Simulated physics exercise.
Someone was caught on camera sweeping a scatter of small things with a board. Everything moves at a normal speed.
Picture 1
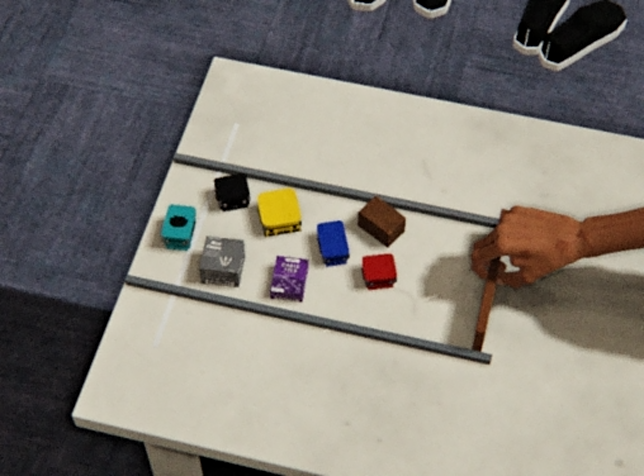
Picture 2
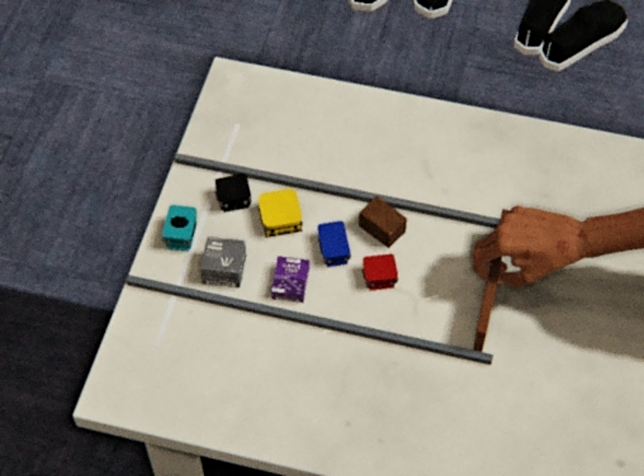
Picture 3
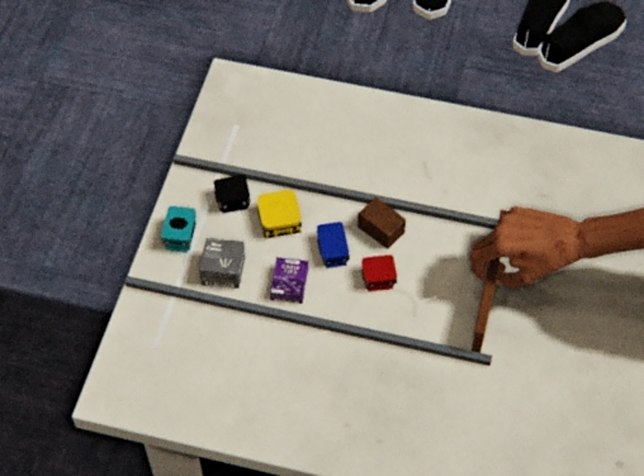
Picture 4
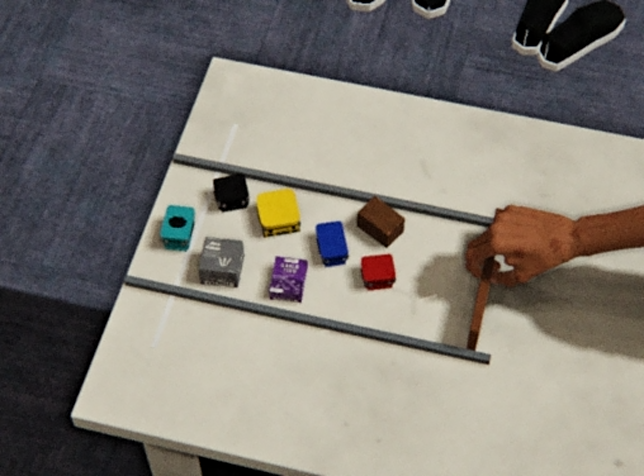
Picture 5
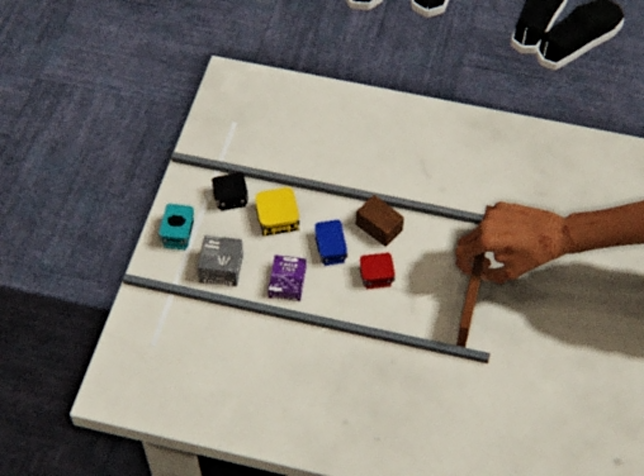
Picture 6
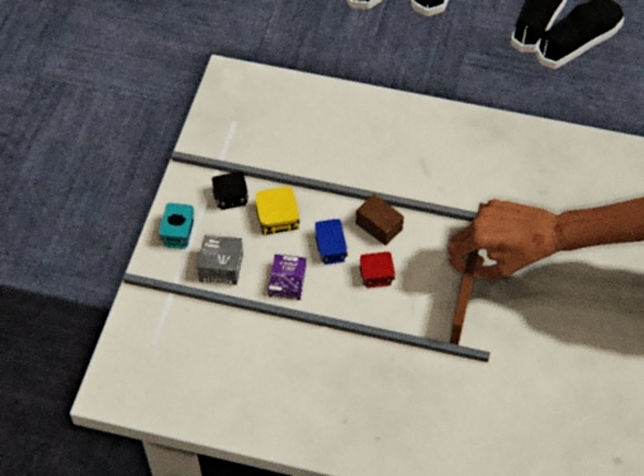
The video shows several small colored boxes scattered between two grey rails on a pale table while a hand holds a brown board upright at the right, then slides it slightly left toward them, the boxes staying in place.
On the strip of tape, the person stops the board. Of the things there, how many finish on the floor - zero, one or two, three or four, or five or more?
Three or four finish on the floor.
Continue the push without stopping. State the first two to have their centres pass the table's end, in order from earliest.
In order: The black case, the turquoise case.
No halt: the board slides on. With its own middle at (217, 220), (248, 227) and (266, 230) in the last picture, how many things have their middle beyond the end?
First 2, then 0, finally 0.
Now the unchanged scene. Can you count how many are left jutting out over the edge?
Answer: 1.
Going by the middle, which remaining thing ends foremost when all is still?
It's the blue case that ends nearest.
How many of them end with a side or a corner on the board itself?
Contact count: 3.
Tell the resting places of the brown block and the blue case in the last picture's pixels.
The brown block finishes at (186, 186); the blue case finishes at (156, 209).
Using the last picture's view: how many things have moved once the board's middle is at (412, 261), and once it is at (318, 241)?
The number moved is 0 and then 6.
Soon after, none off yet; turquoise case at rest near (178, 226); black case at rest near (230, 191); grey box at rest near (221, 260).
After that, none off yet; turquoise case at rest near (178, 226); black case displaced a little near (216, 187); grey box at rest near (221, 260).
And then, none off yet; turquoise case displaced about its own width near (157, 215); black case displaced well along near (160, 167); grey box displaced about its own width near (161, 250).
In the end, the number that fall off is three or four; gone, yellow case, grey box, black case and turquoise case.
